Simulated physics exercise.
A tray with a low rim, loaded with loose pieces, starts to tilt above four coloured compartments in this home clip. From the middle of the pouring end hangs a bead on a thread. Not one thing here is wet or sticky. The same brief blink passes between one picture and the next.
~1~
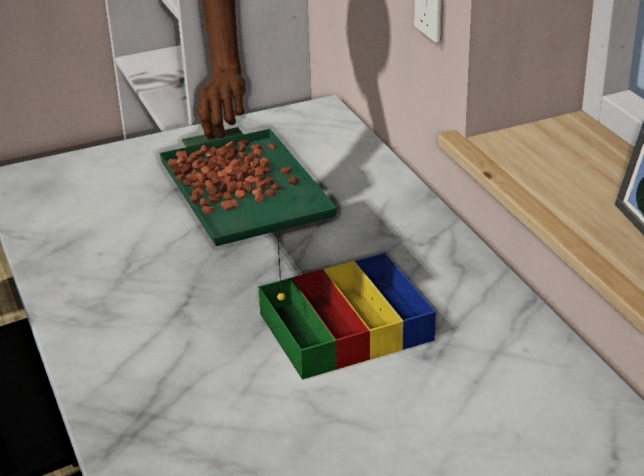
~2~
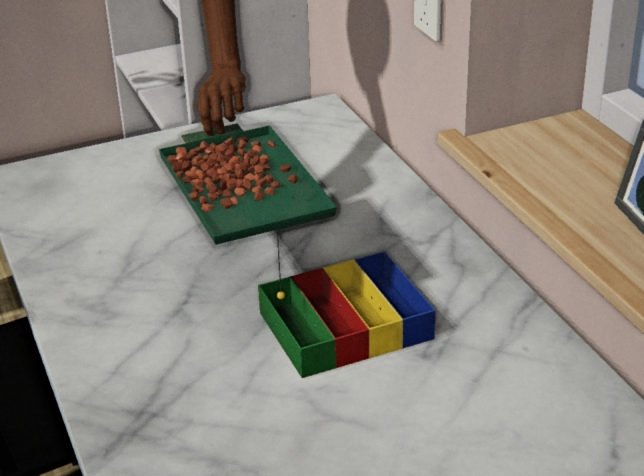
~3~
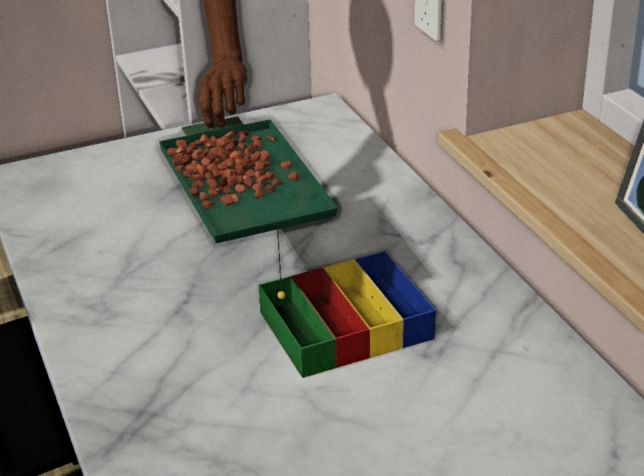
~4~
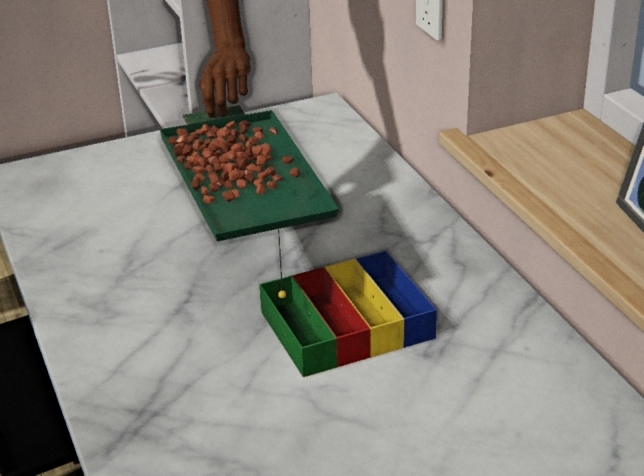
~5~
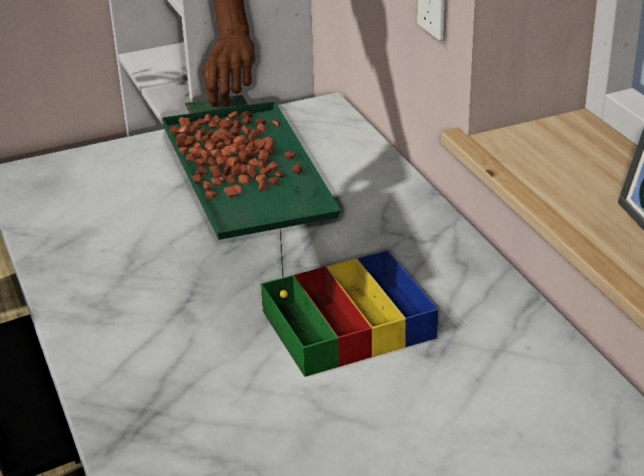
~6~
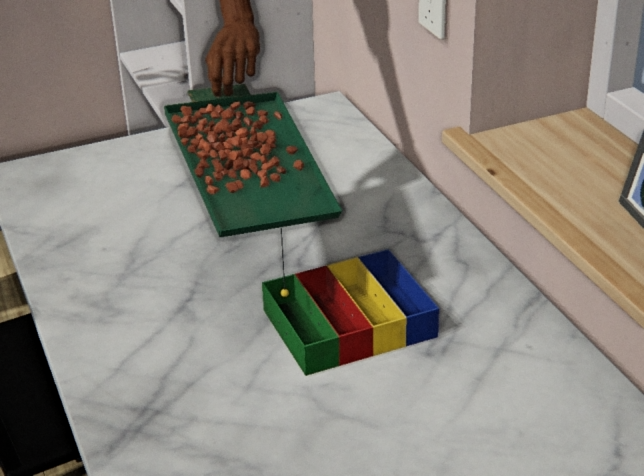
To begin with, a hand holds the far end of a green tray of loose reddish pieces, with a small yellow bead hanging over a box of green, red, yellow and blue compartments. The hand then slowly raises that end, tilting the tray slightly while the pieces barely shift.
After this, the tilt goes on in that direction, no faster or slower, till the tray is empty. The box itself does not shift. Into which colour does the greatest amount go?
The greatest amount goes into red.
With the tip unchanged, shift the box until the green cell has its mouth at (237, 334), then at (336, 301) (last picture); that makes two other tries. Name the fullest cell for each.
For the first spot the answer is the cell in blue, and for the second spot it is the green cell.
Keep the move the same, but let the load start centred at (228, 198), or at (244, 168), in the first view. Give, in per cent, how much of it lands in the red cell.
Shares in turn: 50 % and 50 %.
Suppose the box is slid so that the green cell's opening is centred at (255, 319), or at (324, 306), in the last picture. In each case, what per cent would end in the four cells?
About 90 % and 80 %.
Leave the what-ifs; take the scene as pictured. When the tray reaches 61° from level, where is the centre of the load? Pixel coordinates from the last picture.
I'd put the middle of the pieces at roughly (313, 202).
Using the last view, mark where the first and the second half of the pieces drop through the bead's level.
The opening half passes (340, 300), the closing half (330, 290).
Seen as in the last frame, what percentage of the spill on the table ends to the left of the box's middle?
That would be roughly 80 per cent.
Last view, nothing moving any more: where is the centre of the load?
Centre at rest, last view: Approx. (338, 333).
Soon, tray tipped steeply; most on the tray; about a quarter falling or outside the box.
A while on, tray tipped past a quarter turn; a small part on the tray; about half in the red cell; about a quarter in the green cell; a small part in the yellow cell; a small part falling or outside the box.
Towards the end, tray tipped past a quarter turn; about half in the red cell; about a quarter in the green cell; about a quarter in the yellow cell; a small part falling or outside the box.
Finally, tray tipped past a quarter turn; about half in the red cell; about a quarter in the green cell; about a quarter in the yellow cell; none in the blue cell; a small part outside the box.
